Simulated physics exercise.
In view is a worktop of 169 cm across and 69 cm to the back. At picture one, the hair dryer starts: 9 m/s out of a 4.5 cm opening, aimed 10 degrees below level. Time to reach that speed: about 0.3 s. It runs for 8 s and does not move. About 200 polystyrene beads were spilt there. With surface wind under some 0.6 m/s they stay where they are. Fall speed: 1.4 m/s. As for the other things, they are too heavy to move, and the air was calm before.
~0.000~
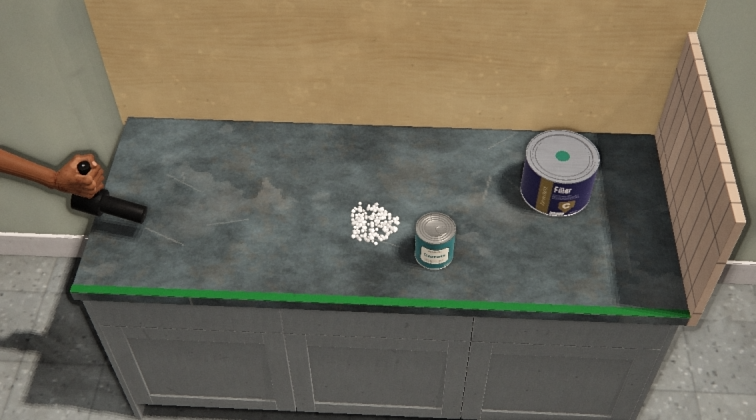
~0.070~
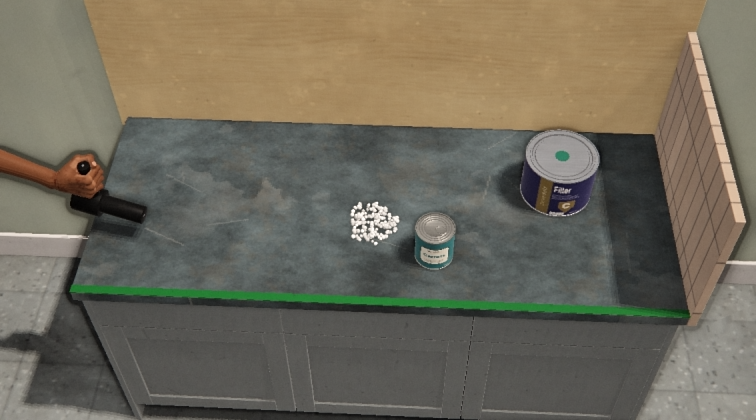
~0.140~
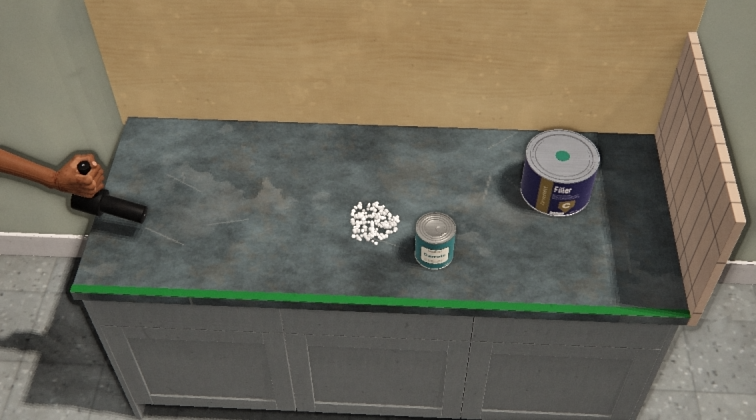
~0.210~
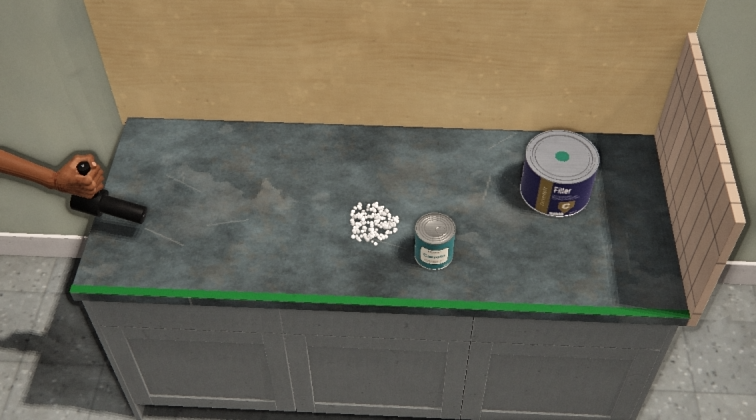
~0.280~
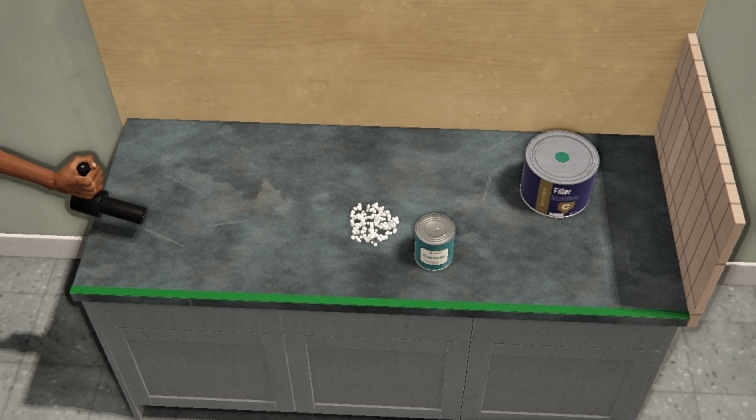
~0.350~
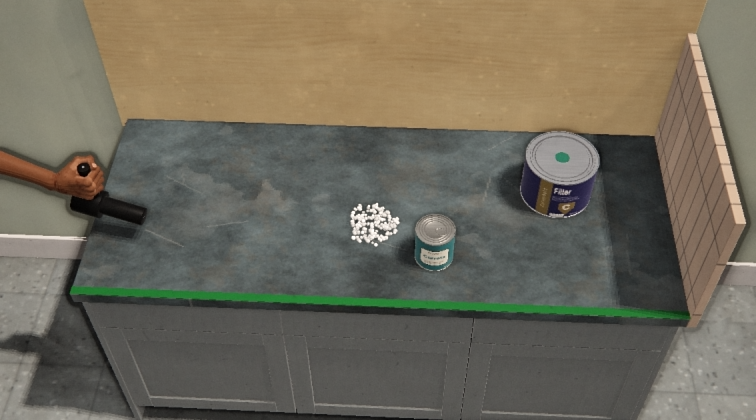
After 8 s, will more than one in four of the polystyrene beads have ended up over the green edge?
The loss over that edge stays within a quarter.
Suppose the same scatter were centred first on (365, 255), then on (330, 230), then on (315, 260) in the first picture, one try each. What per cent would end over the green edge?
40, 0 and 60 in a hundred, respectively.
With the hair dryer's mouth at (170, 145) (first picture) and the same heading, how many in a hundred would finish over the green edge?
I'd expect close to 90 per cent.
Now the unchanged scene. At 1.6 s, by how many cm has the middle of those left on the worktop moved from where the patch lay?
It works out to close to 45 cm.
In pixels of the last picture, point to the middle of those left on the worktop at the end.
The middle sits near pixel (570, 148).
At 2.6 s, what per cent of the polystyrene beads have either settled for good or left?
Estimate: Close to 10 %.
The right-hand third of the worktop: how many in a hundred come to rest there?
Something close to 100 % ends up there.
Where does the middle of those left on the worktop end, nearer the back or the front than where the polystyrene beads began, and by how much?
Toward the rear, roughly 35 cm.
After 1.6 s, 0 % are over the green edge; the middle of those still in play is near (522, 186); 10 % have settled or left.
After 2.6 s, 0 % are over the green edge; the middle of those still in play is near (531, 166); 10 % have settled or left.
After 4.4 s, 0 % are over the green edge; the middle of those still in play is near (556, 149); 17 % have settled or left.
After 8.0 s, at the end, 0 % are over the green edge; the middle of those still in play is near (570, 148).
